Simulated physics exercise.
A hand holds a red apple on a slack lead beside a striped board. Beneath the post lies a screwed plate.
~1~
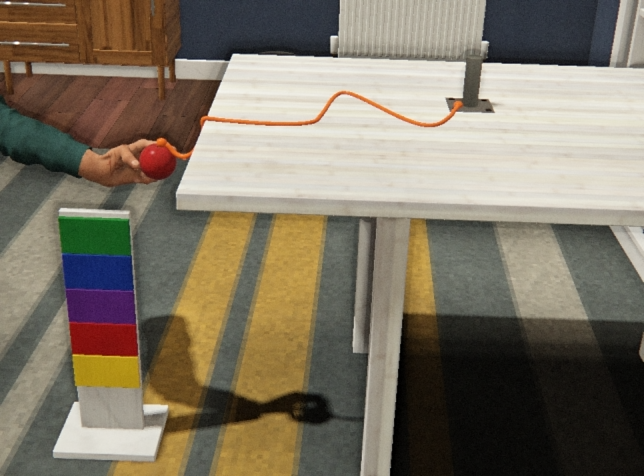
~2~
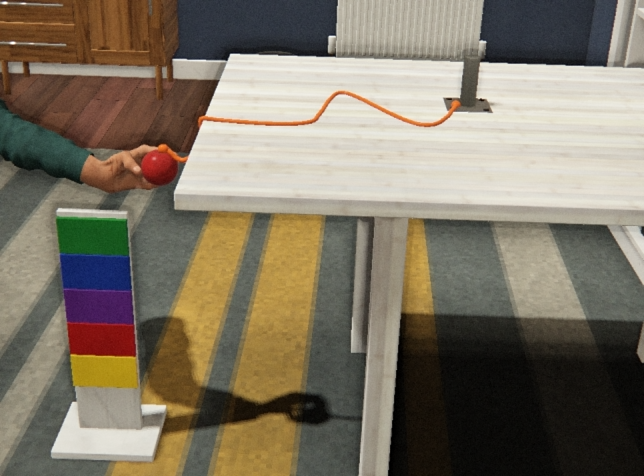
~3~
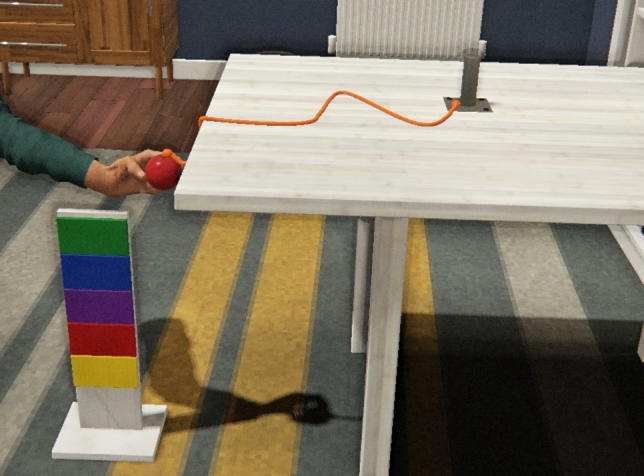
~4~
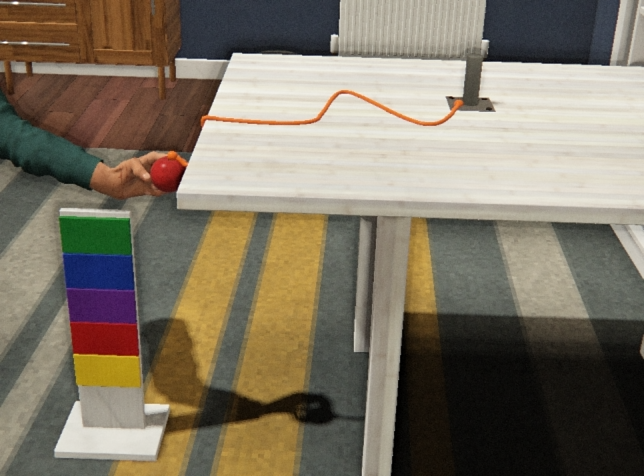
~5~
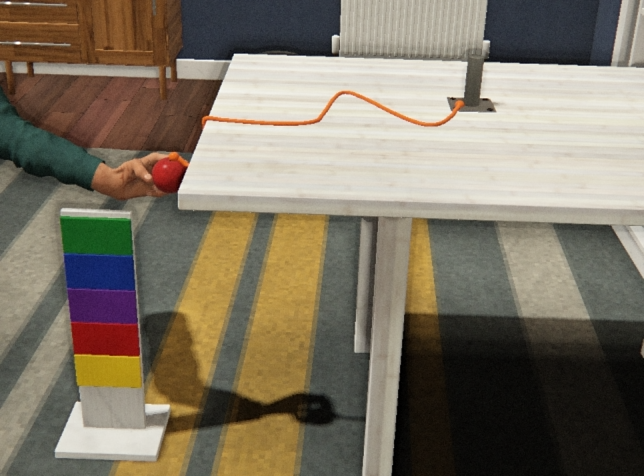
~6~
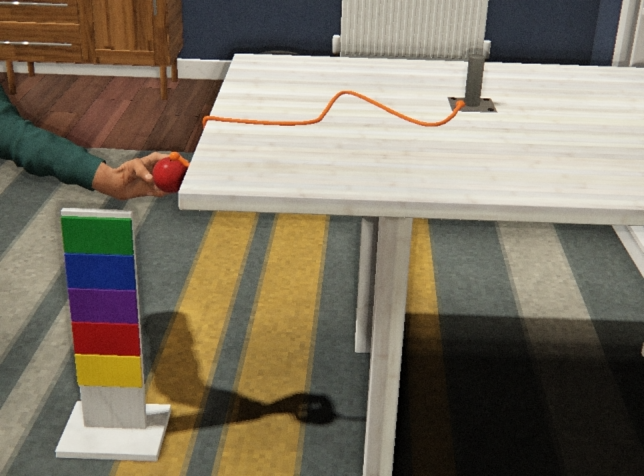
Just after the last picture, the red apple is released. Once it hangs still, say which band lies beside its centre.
It is the red band.
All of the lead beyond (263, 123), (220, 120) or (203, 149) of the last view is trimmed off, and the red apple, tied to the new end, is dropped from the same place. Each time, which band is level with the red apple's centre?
Here's the sequence: Green; next: Blue; last: Purple.
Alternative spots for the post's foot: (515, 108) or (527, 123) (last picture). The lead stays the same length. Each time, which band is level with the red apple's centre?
It comes out purple the first time and purple the second time.
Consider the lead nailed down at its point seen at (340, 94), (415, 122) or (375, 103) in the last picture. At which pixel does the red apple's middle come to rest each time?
Try by try, around (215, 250), (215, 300) and (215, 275).
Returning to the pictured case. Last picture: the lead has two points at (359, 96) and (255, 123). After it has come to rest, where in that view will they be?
In that view they sit near (274, 108) and near (214, 222).
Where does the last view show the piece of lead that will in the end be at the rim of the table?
(330, 105), give or take.
Soon after, apple near (214, 326); level with red.
Then, apple near (217, 338); level with red.
At rest, apple near (218, 338); level with red. Its centre hangs level with the red band.
